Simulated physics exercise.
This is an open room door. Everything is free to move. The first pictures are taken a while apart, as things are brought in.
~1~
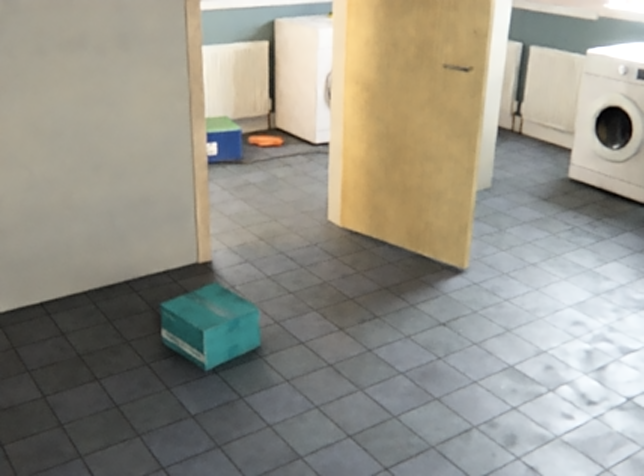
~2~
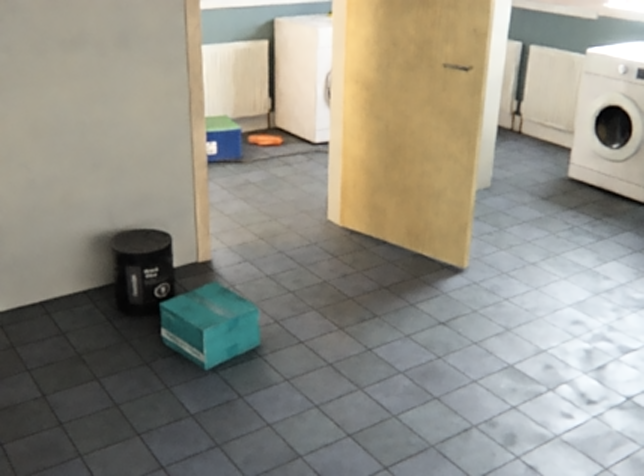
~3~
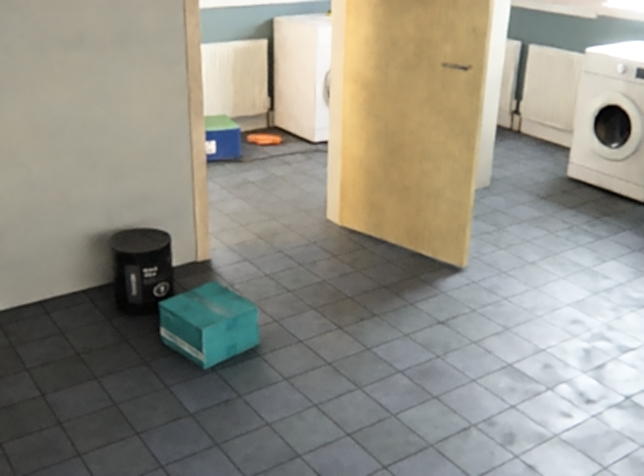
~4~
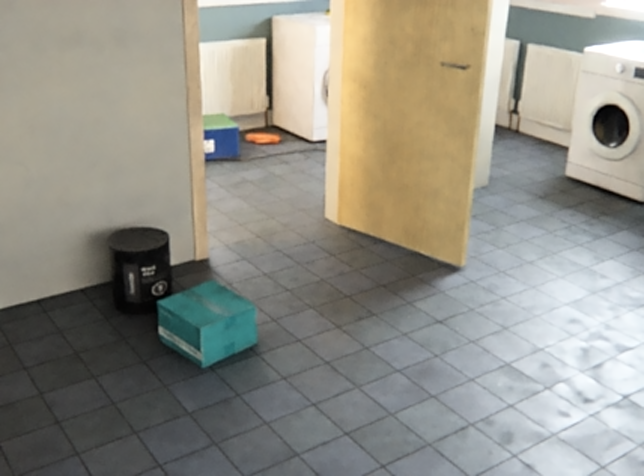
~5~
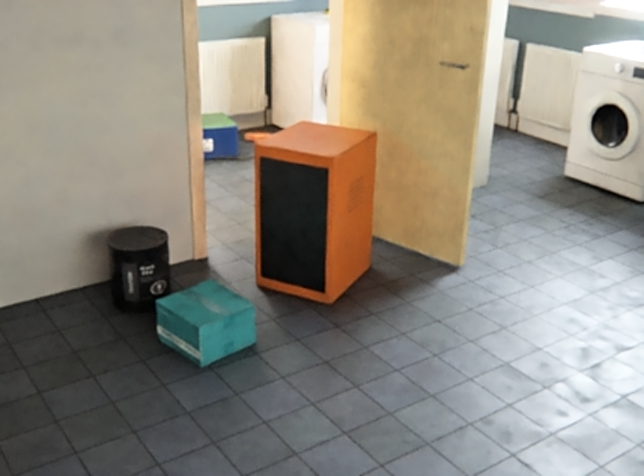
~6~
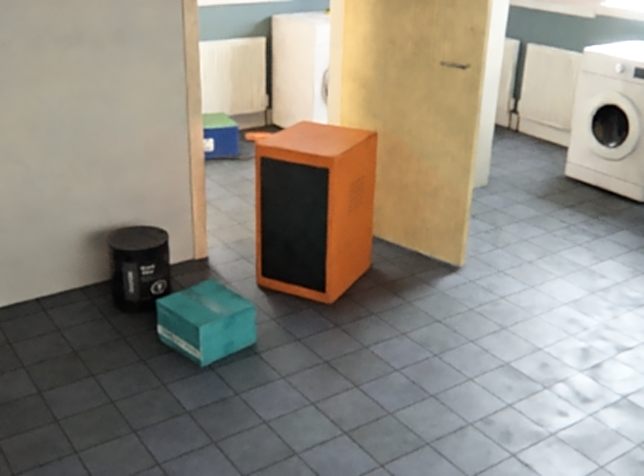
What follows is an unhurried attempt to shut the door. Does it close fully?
In the end the door is blocked.
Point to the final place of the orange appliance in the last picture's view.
Around (309, 210).
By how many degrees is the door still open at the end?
About 70°.
Then, 0.50 s past the last view, open by 89°.
Then, 0.70 s past the last view, open by 74°.
Finally, open by 69°; all 3 still in place. Final places as the last picture's camera would see them, orange appliance near (309, 210).
